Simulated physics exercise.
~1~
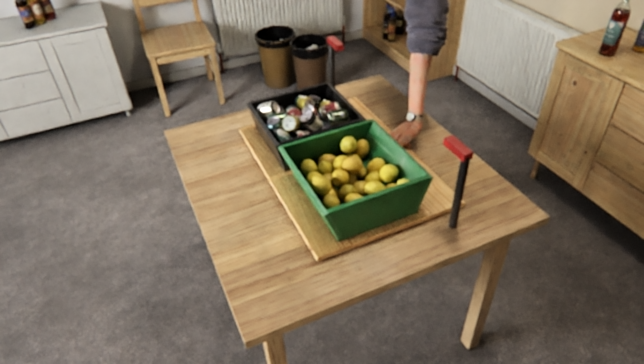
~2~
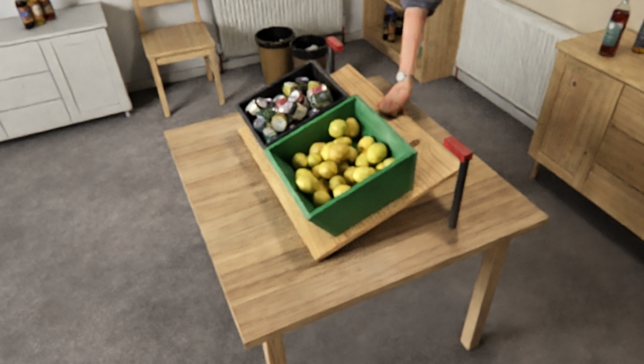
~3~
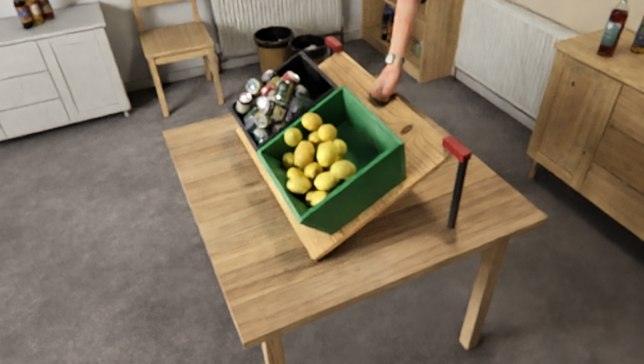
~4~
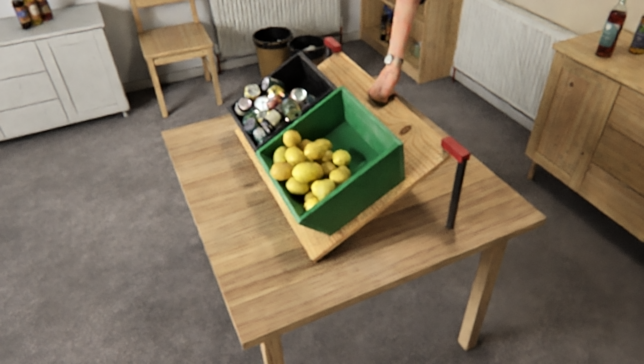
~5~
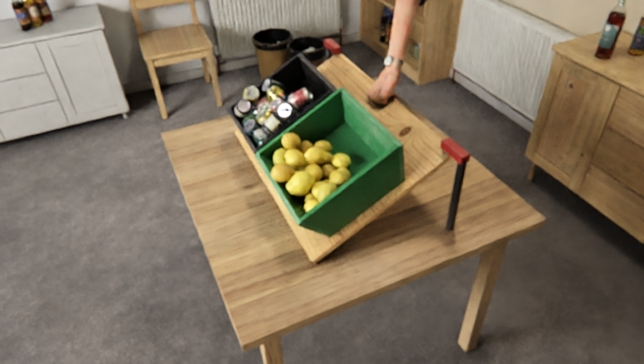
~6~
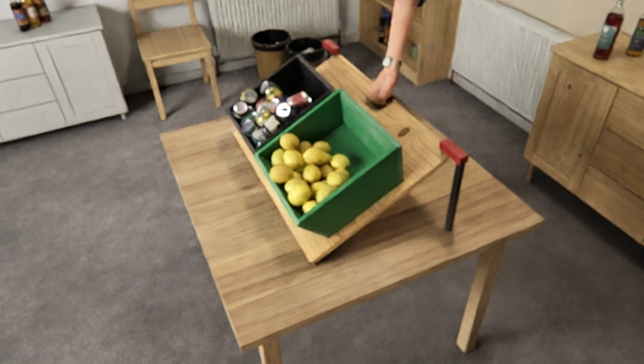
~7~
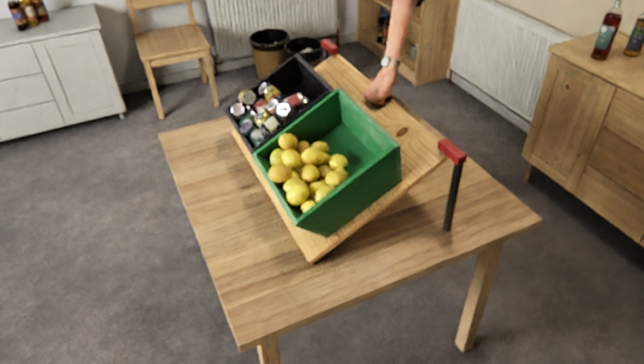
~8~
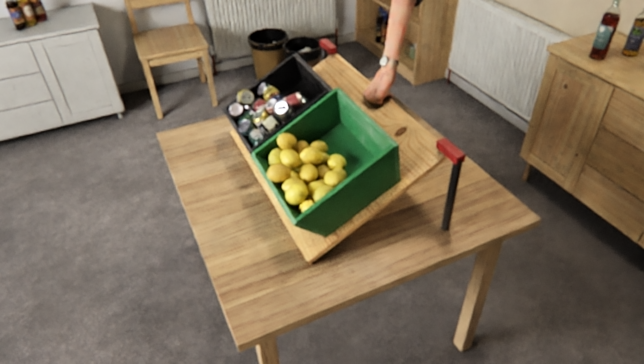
In a carpeted room, a hand lifts one side of a wooden board on a table, tilting a green box of lemons and a black box of small cans until the board rests against red-topped stops, where the hand holds it steady with the lemons and cans still inside.
